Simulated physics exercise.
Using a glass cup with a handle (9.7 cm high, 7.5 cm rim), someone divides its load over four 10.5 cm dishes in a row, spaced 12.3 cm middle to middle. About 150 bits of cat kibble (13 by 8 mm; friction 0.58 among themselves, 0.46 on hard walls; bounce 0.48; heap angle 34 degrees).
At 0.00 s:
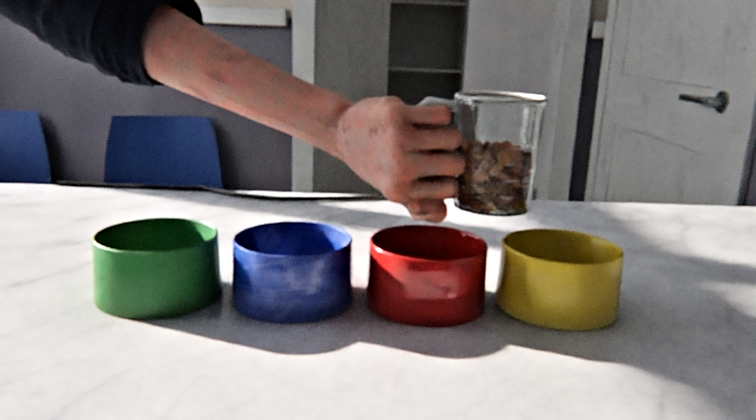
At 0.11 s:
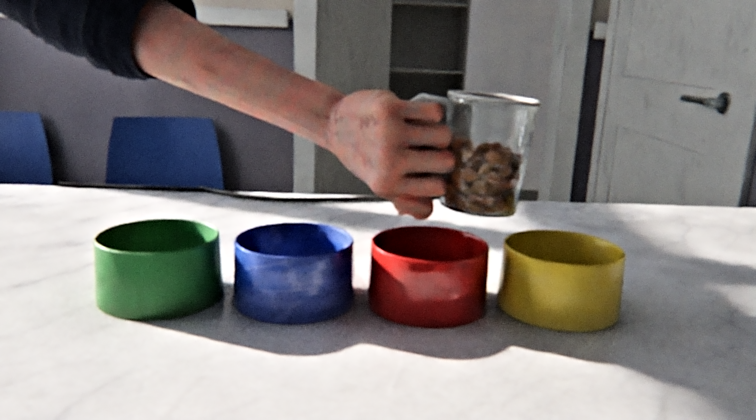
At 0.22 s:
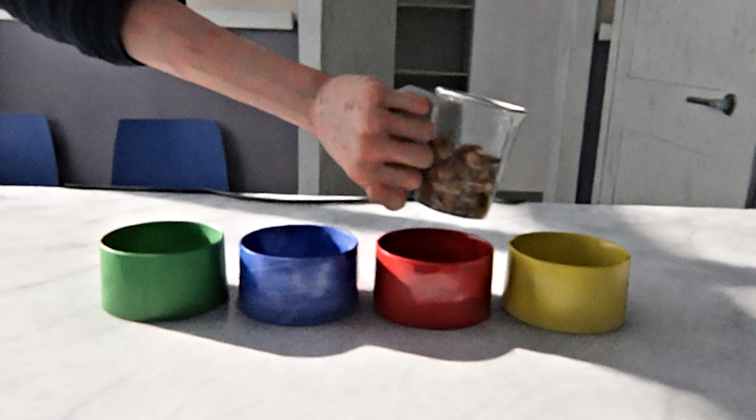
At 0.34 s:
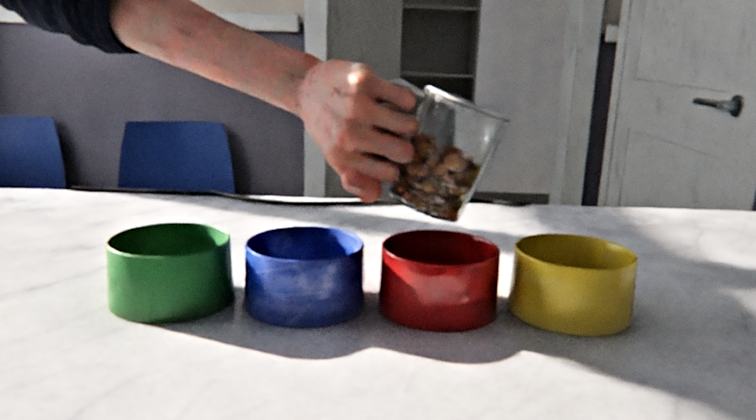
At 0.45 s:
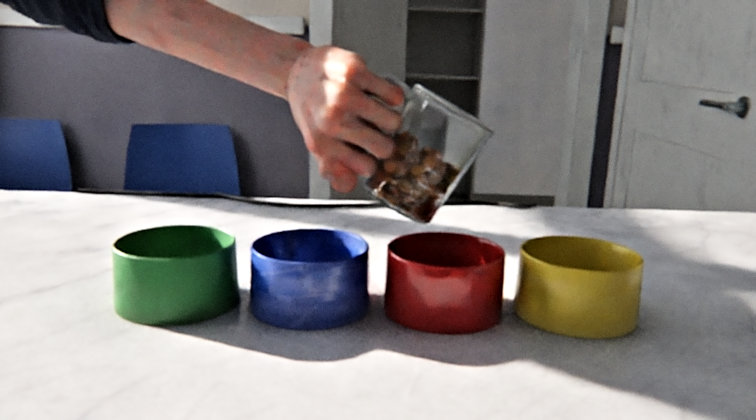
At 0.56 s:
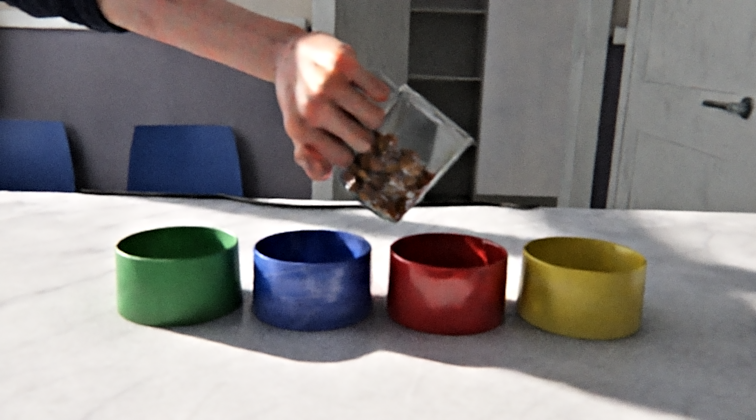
A hand moving a glass cup of brown pieces leftward above green, blue, red and yellow dishes while steadily tilting it rightward.
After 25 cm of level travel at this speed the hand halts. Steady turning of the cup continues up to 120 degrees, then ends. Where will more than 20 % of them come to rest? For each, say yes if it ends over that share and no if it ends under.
Red - no, blue - yes, green - no, yellow - no, counter - no.
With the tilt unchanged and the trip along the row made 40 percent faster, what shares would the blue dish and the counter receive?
Shares: Blue 100, counter 0.
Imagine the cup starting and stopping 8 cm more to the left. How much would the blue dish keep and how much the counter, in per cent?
The blue dish would get 0 and the counter 0.
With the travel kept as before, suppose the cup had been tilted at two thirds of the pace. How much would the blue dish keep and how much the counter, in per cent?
Then blue ends at 100 and the counter at 0.
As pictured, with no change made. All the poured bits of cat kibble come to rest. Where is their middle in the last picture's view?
About (308, 287).
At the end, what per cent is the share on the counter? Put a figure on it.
Close to 0 %, more or less.
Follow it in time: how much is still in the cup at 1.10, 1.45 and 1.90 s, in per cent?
Going in order, it reads 100, then 100, and finally 30 per cent.
After 1.10 s, tilt 76 degrees; cup holds 100 %.
After 1.45 s, tilt 102 degrees; cup holds 100 %.
Then, at 1.90 s, tilt 120 degrees; cup holds 30 %, blue 70 %.
By 2.7 s all is still; red 0 %, blue 100 %, green 0 %, yellow 0 %, counter 0 %.
